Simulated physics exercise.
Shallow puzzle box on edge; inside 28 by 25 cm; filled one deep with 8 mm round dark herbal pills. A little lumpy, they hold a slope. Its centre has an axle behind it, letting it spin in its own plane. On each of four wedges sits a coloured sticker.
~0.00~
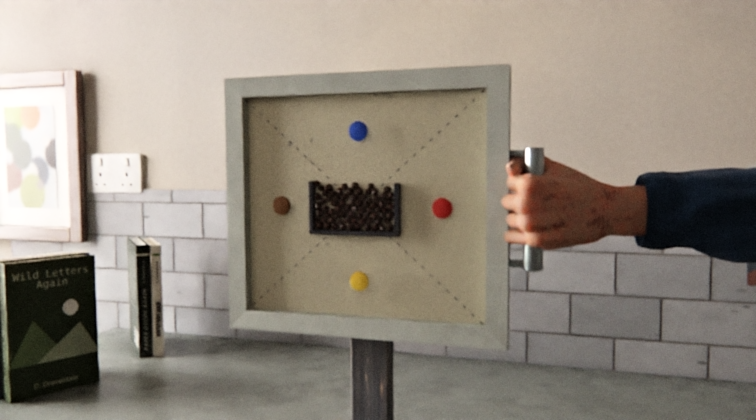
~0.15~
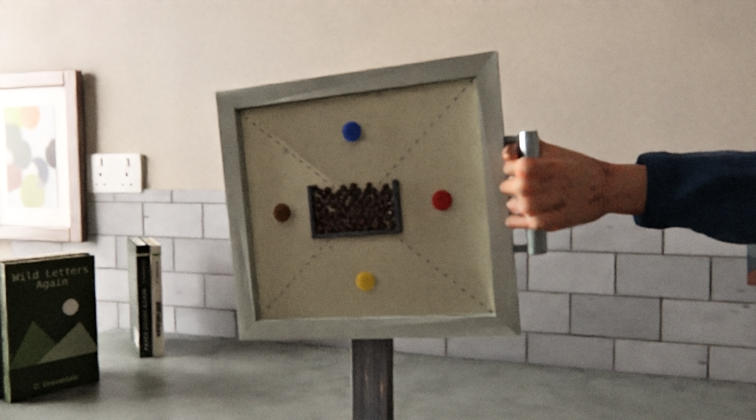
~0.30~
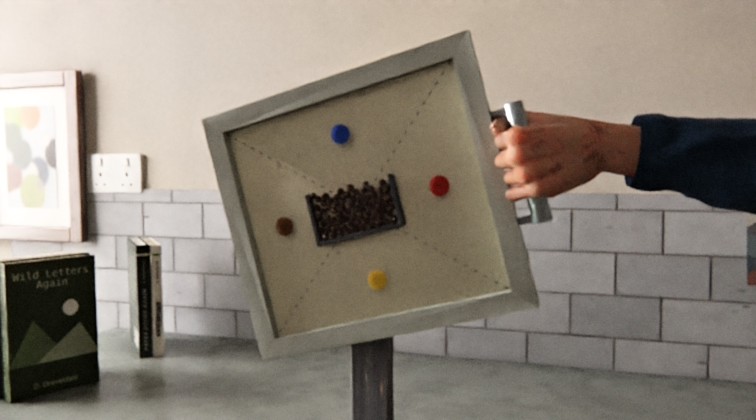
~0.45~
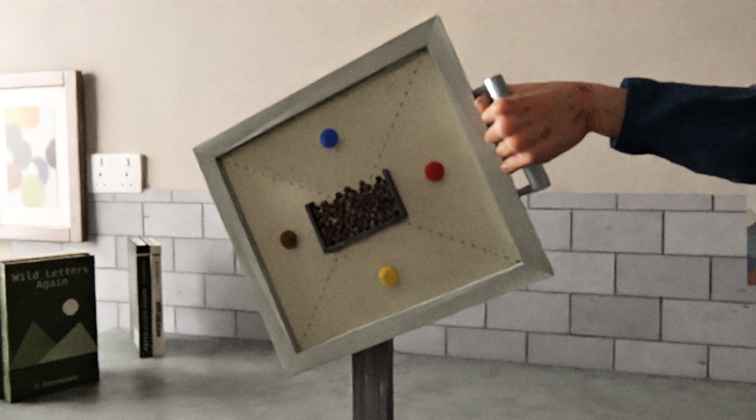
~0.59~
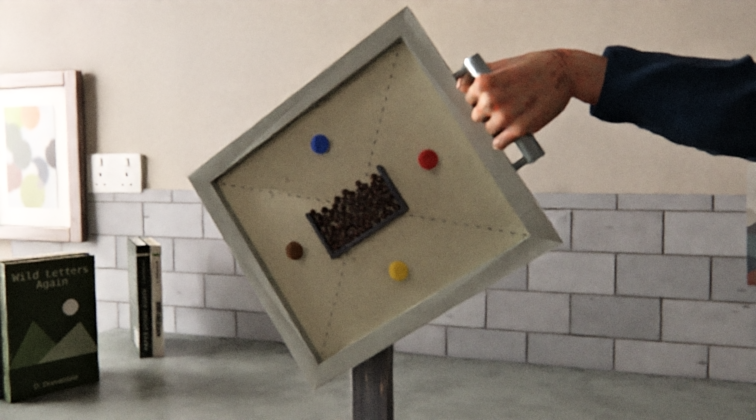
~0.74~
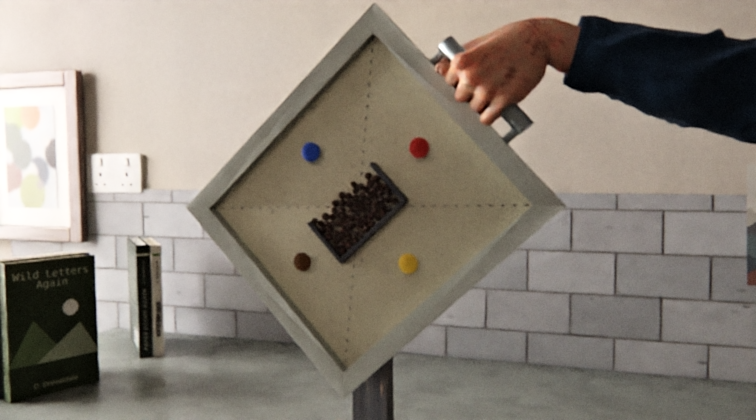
At first, a square framed box stands level on a post, a small open-topped tray of dark pellets at its centre and four coloured dots around it. A hand gripping the right-side handle turns it steadily anticlockwise until it sits almost cornerwise, the tray tilted and the pellets still inside.
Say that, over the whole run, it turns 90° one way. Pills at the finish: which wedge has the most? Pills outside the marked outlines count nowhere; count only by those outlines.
It is the wedge marked brown.
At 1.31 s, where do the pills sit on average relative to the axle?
Offset approx. 1 cm left, 4 cm below.
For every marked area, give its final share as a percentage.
At the end the red wedge has 0 percent, the blue wedge 0 percent, the yellow wedge 5 percent and the brown wedge 95 percent.
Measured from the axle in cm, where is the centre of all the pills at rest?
Offset approx. 3 cm left, 10 cm below.
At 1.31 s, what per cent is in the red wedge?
5 per cent.
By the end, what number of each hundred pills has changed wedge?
I'd guess roughly 55 percent, give or take.
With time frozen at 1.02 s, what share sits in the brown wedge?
Share: Some 55 per cent.
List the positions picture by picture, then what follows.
Level; about 70 pills; pills centred (354, 208); top one (317, 183); red (442, 208), blue (358, 131), yellow (359, 281), brown (282, 206), in the first frame.
Turned 5° anticlockwise; pills centred (354, 209); top one (369, 186), in the second frame.
Turned 15° anticlockwise; pills centred (354, 210); top one (382, 183); wall ends (308, 197) to (391, 176), in the third frame.
Turned 24° anticlockwise; pills centred (355, 211); top one (378, 180), in the fourth frame.
Turned 33° anticlockwise; pills centred (356, 212); top one (374, 177), in the fifth frame.
Turned 43° anticlockwise; pills centred (356, 213); top one (368, 176); red (419, 148), blue (311, 152), yellow (408, 264), brown (302, 262), in the sixth frame.
After 1.02 s, it stands 61° anticlockwise; the pills' middle is 1 cm left of and 2 cm below the centre; red 15 %, blue 15 %, yellow 15 %, brown 55 %.
After 1.31 s, it stands 79° anticlockwise; the pills' middle is 1 cm left of and 4 cm below the centre; red 5 %, blue 5 %, yellow 20 %, brown 70 %.
After 1.55 s, it stands 90° anticlockwise; the pills' middle is 1 cm left of and 7 cm below the centre; blue 5 %, yellow 15 %, brown 80 %.
All still by 2.9 s, it stands 90° anticlockwise; red 0 %, blue 0 %, yellow 5 %, brown 95 %.
